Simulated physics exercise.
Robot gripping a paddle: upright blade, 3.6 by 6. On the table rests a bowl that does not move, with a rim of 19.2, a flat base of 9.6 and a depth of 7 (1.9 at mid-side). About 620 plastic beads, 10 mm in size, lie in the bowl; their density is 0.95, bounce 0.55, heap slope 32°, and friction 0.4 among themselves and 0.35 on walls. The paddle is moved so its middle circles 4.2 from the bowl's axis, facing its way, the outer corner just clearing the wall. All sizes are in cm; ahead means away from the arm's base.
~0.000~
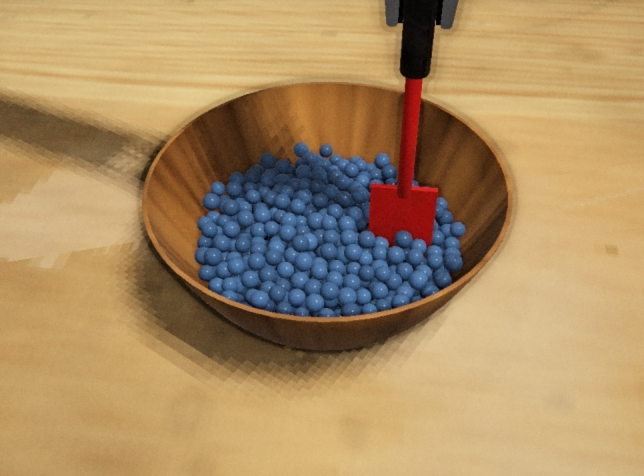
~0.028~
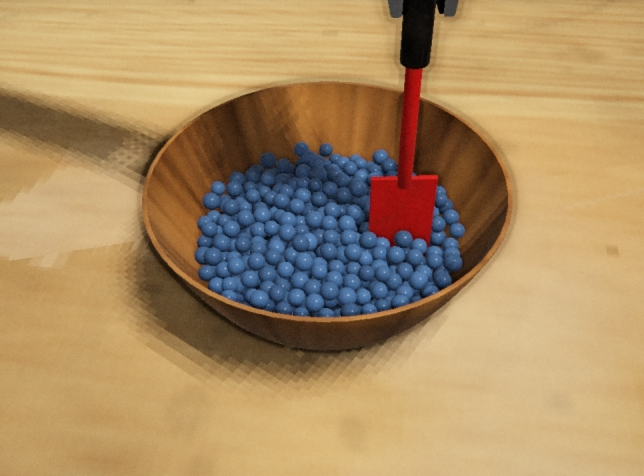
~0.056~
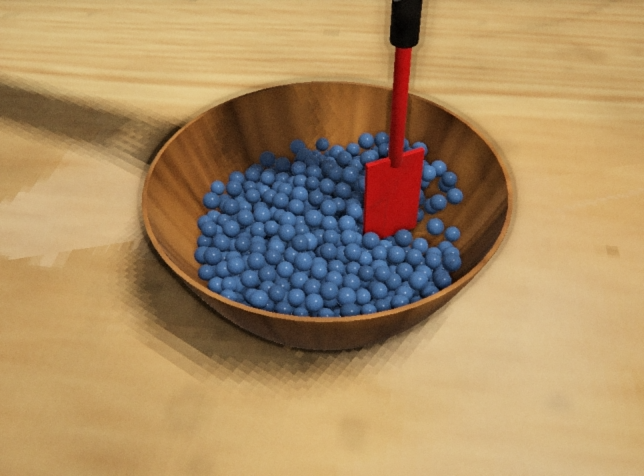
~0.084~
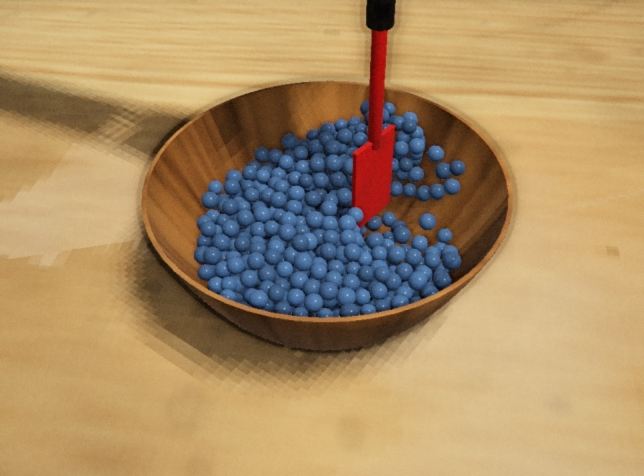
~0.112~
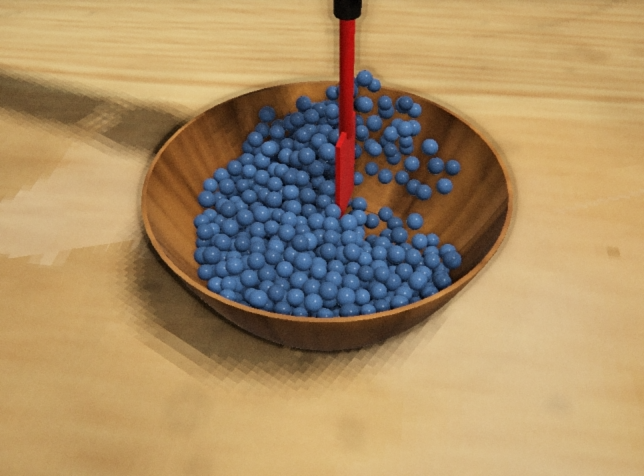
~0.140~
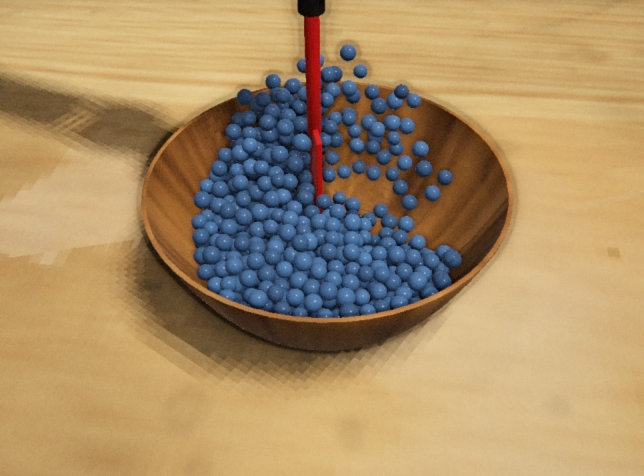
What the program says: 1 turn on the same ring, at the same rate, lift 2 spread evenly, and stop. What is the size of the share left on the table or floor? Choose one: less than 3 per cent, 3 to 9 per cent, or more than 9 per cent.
The share is more than 9 per cent.
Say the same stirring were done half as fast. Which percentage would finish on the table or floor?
In that case it comes to around 0 percent.
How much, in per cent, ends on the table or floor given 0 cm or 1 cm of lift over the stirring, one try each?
Estimates: 15 % and 15 %.
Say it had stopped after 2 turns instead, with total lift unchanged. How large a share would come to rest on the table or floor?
Then roughly 15 percent.
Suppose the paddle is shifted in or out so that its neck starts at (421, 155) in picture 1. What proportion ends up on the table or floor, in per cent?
About 20 percent ends up on the table or floor.
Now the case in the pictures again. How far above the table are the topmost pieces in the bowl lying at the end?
Height: Roughly 6.0 cm.
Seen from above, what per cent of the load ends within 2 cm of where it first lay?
Near 25 per cent of the pieces.
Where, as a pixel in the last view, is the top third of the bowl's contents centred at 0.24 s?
Look near (218, 224) for its middle.
After 0.24 s, 202° round, highest piece 10 above the table; 596 in the bowl, 1 on the table or floor, 22 in flight or on the tool.
After 0.35 s, 295° round, highest piece 9 above the table; 558 in the bowl, 25 on the table or floor, 36 in flight or on the tool.
After 0.60 s, 0° round, highest piece 6 above the table; 541 in the bowl, 78 on the table or floor.
After 1.30 s, 0° round, highest piece 6 above the table; 541 in the bowl, 78 on the table or floor.
At rest, 541 in the bowl, 78 on the table or floor. That is 13 % on the table or floor.
